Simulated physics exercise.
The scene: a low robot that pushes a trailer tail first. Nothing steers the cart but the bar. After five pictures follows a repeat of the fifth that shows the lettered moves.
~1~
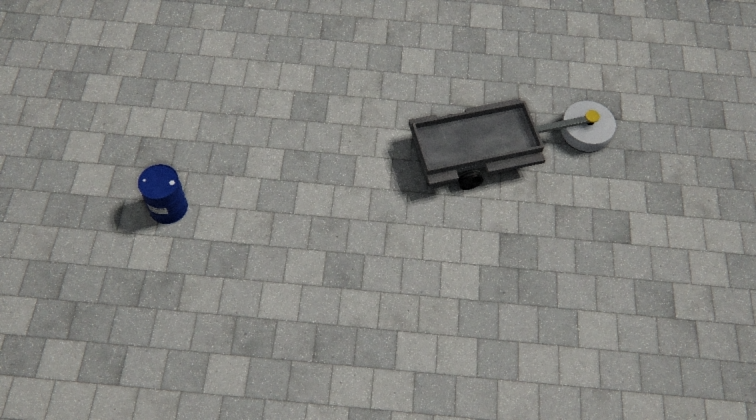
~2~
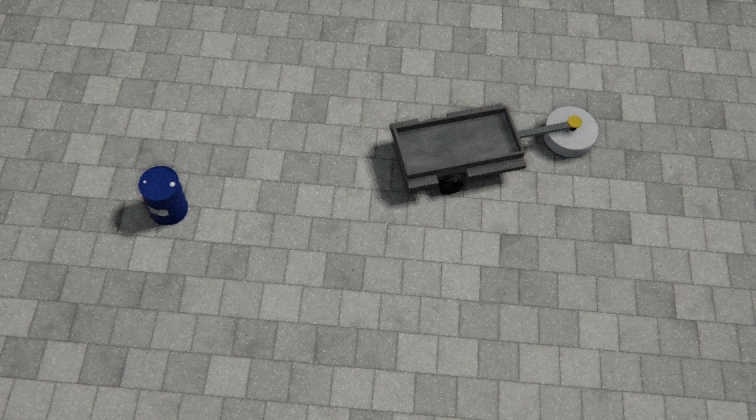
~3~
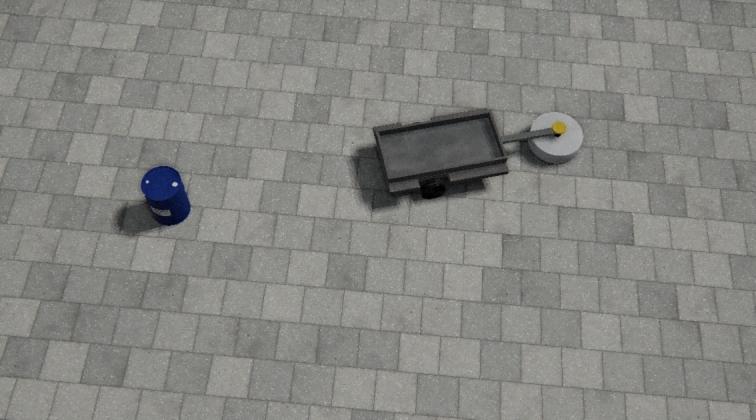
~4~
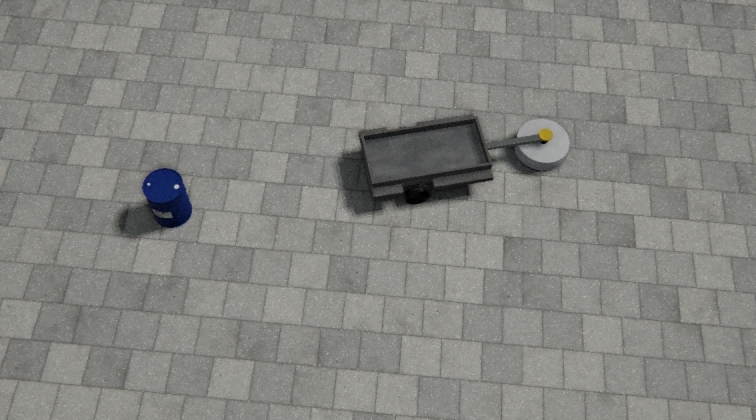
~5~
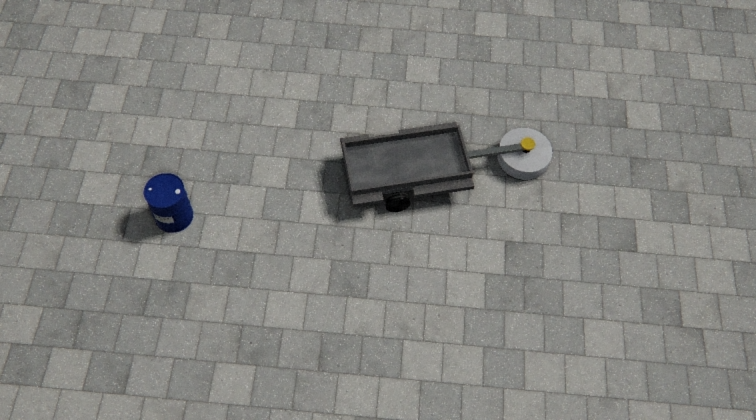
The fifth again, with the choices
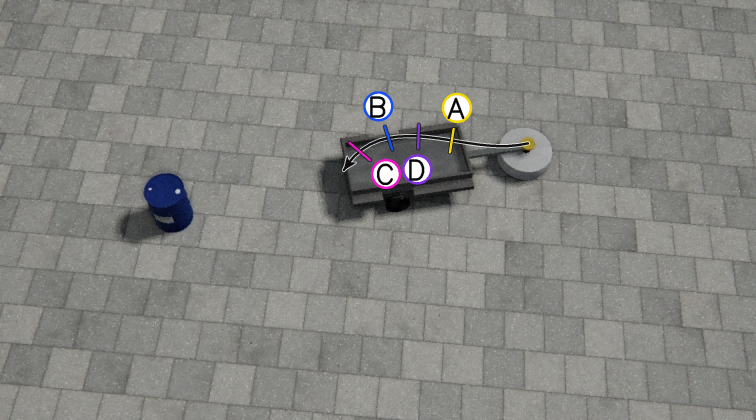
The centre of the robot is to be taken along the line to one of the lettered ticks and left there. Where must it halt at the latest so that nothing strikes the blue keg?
The farthest safe stop is B.
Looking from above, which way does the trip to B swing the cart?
Anticlockwise.
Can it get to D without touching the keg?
Yes.
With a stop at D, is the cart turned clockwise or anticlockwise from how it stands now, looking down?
Anticlockwise.
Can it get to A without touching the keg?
For that mark, yes.
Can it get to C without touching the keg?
For that mark, no.
On the marked copy, A at (452, 140); B at (389, 138); C at (360, 151); D at (419, 136); the route from (528, 143) via (429, 137) to (344, 170).
With B. Early on, robot (477, 153), cart (357, 169).
Further on, robot (431, 146), cart (315, 178).
At the end, robot (388, 146), cart (277, 191); nothing has been touched.
As for the rest, A is safe but short; C is too far, the keg has been hit; D is safe but short.
